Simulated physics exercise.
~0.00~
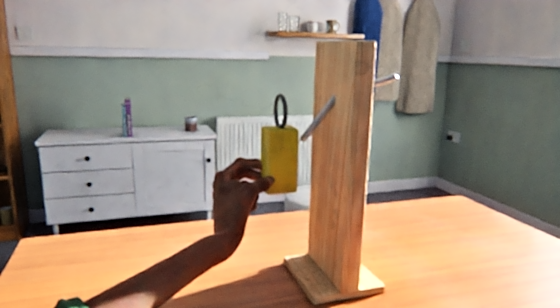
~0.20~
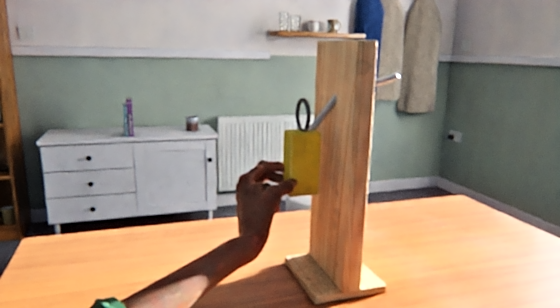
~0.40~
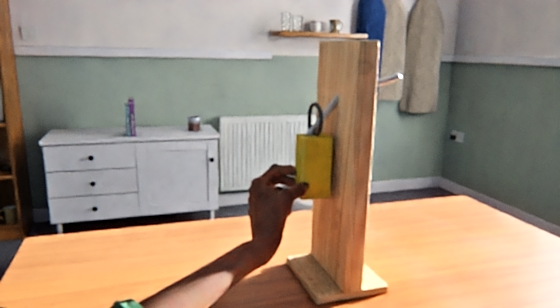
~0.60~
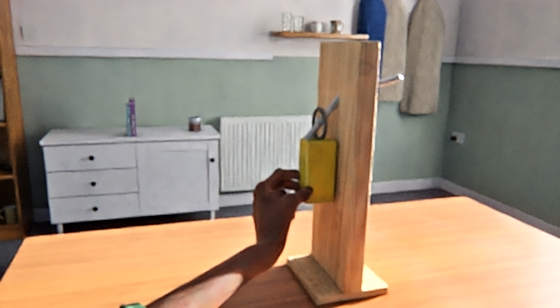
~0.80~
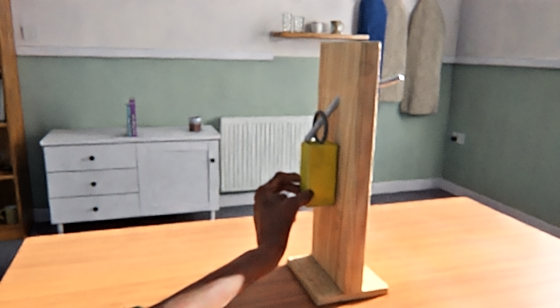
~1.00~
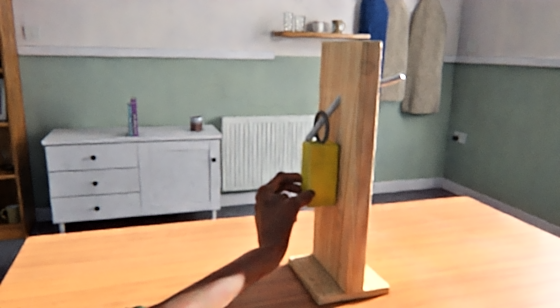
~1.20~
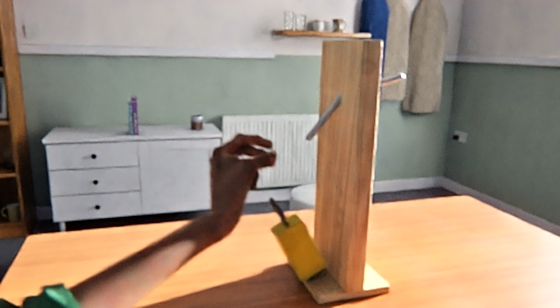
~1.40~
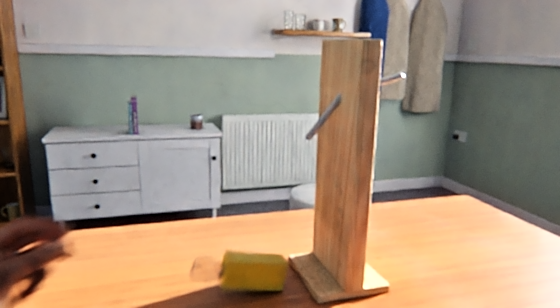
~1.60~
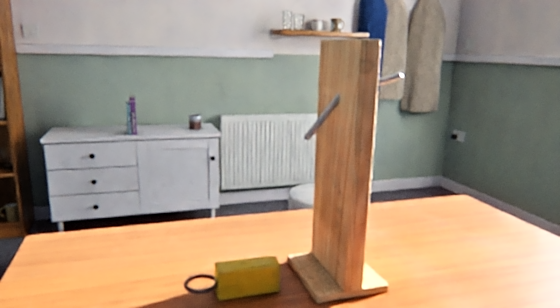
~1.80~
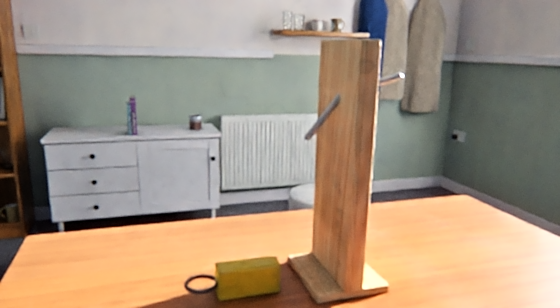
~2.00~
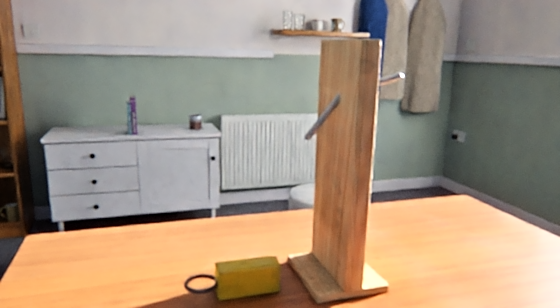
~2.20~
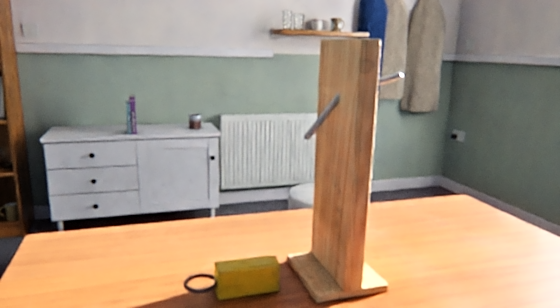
Yellow pouch with a ring being held against a wooden peg stand, then dropping to the table and lying still once released.
